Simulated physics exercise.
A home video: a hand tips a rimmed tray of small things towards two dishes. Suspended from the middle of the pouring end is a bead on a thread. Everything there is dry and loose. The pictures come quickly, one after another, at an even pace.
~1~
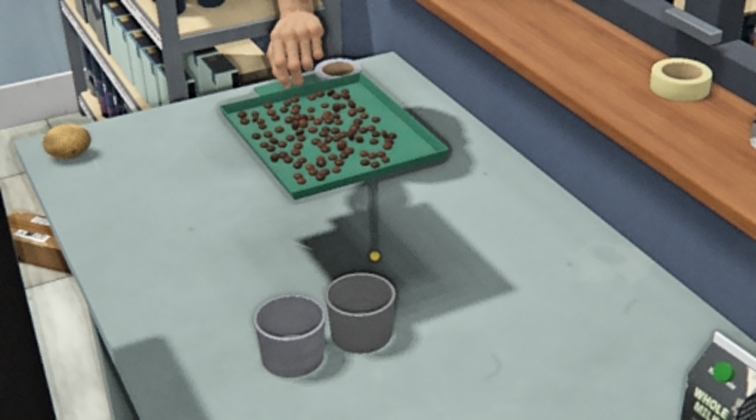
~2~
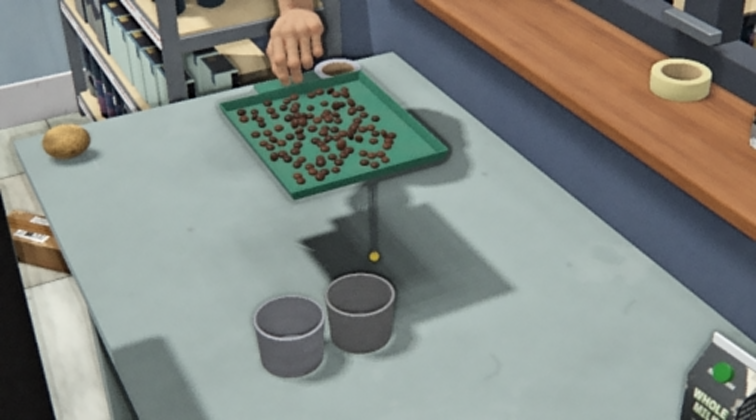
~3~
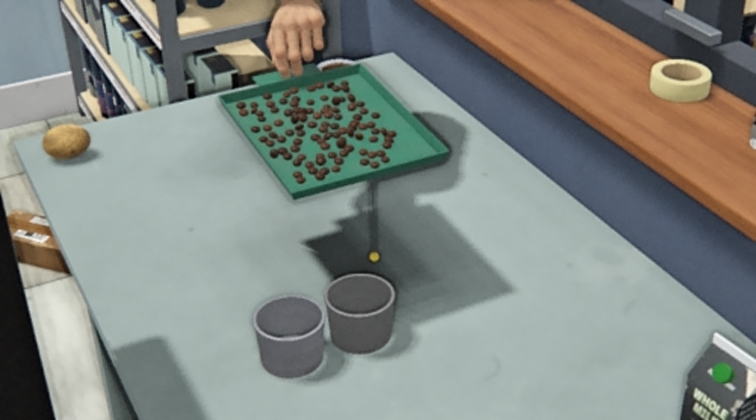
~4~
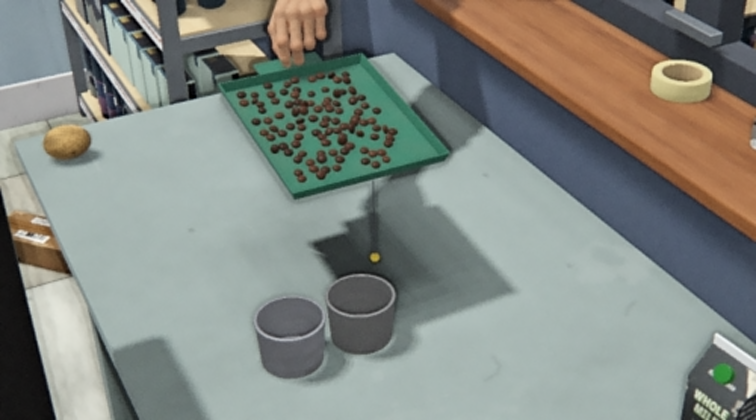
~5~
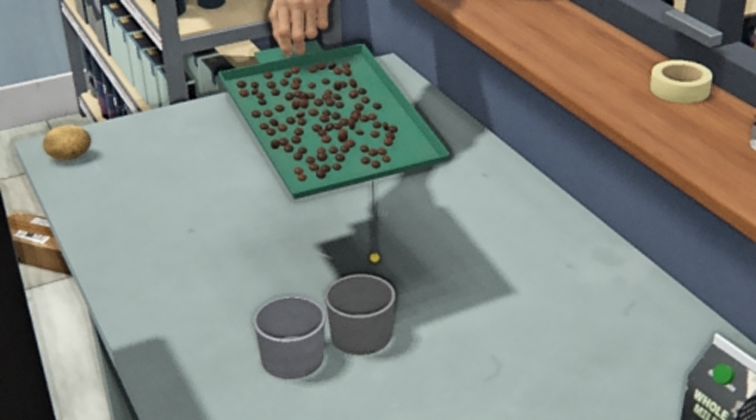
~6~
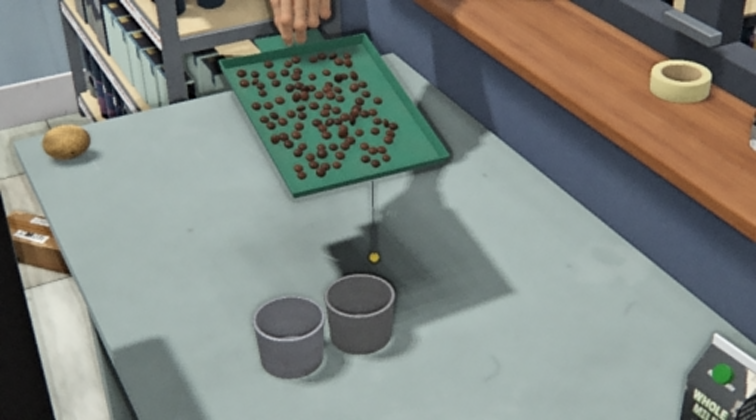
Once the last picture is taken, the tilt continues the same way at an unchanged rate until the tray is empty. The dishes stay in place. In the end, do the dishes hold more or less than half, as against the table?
They hold less than half.
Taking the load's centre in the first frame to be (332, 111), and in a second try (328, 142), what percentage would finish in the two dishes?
Close to 10 in a hundred, then close to 40 in a hundred.
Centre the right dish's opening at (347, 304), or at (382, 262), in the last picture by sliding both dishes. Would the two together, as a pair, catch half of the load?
Earlier try a minority share, later try a minority share.
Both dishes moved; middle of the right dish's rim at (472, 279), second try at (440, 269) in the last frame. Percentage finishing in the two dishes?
Close to 30 in a hundred, then close to 80 in a hundred.
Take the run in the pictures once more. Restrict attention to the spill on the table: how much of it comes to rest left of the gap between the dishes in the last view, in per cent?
Near 0 in a hundred.
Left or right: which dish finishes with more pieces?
The one that comes out ahead is the rightward one.
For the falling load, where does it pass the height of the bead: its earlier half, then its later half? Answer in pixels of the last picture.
Roughly at (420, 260) first, and then at (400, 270).
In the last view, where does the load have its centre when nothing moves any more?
Close to (427, 322) in the last picture.
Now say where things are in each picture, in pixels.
Corners of the pouring end at (294, 190) and (444, 148), level; middle of the load at (324, 134), flat chocolate drops; left dish at (305, 353); right dish at (376, 329); bead on its thread at (375, 256), in the first picture.
Corners of the pouring end at (294, 190) and (444, 149), level; middle of the load at (323, 133), in the second picture.
Corners of the pouring end at (294, 190) and (444, 150), tipped barely, lowest at the right corner; middle of the load at (323, 129), in the third picture.
Corners of the pouring end at (295, 190) and (445, 152), tipped a little, lowest at the right corner; middle of the load at (324, 124), in the fourth picture.
Corners of the pouring end at (295, 190) and (446, 153), tipped a little, lowest at the right corner; middle of the load at (325, 119), in the fifth picture.
Corners of the pouring end at (295, 190) and (445, 154), tipped clearly, lowest at the right corner; middle of the load at (325, 113); left dish at (304, 354); right dish at (375, 330), in the sixth picture.
Soon after the last picture, tray tipped steeply; most on the tray; about a quarter in the air.
A little later, tray tipped past a quarter turn; about a quarter on the tray; about a quarter in the right dish; about a third outside both; about a quarter in the air.
Later still, tray tipped past a quarter turn; about a quarter in the right dish; most outside both.
At rest, tray tipped past a quarter turn; none in the left dish; about a quarter in the right dish; most outside both.
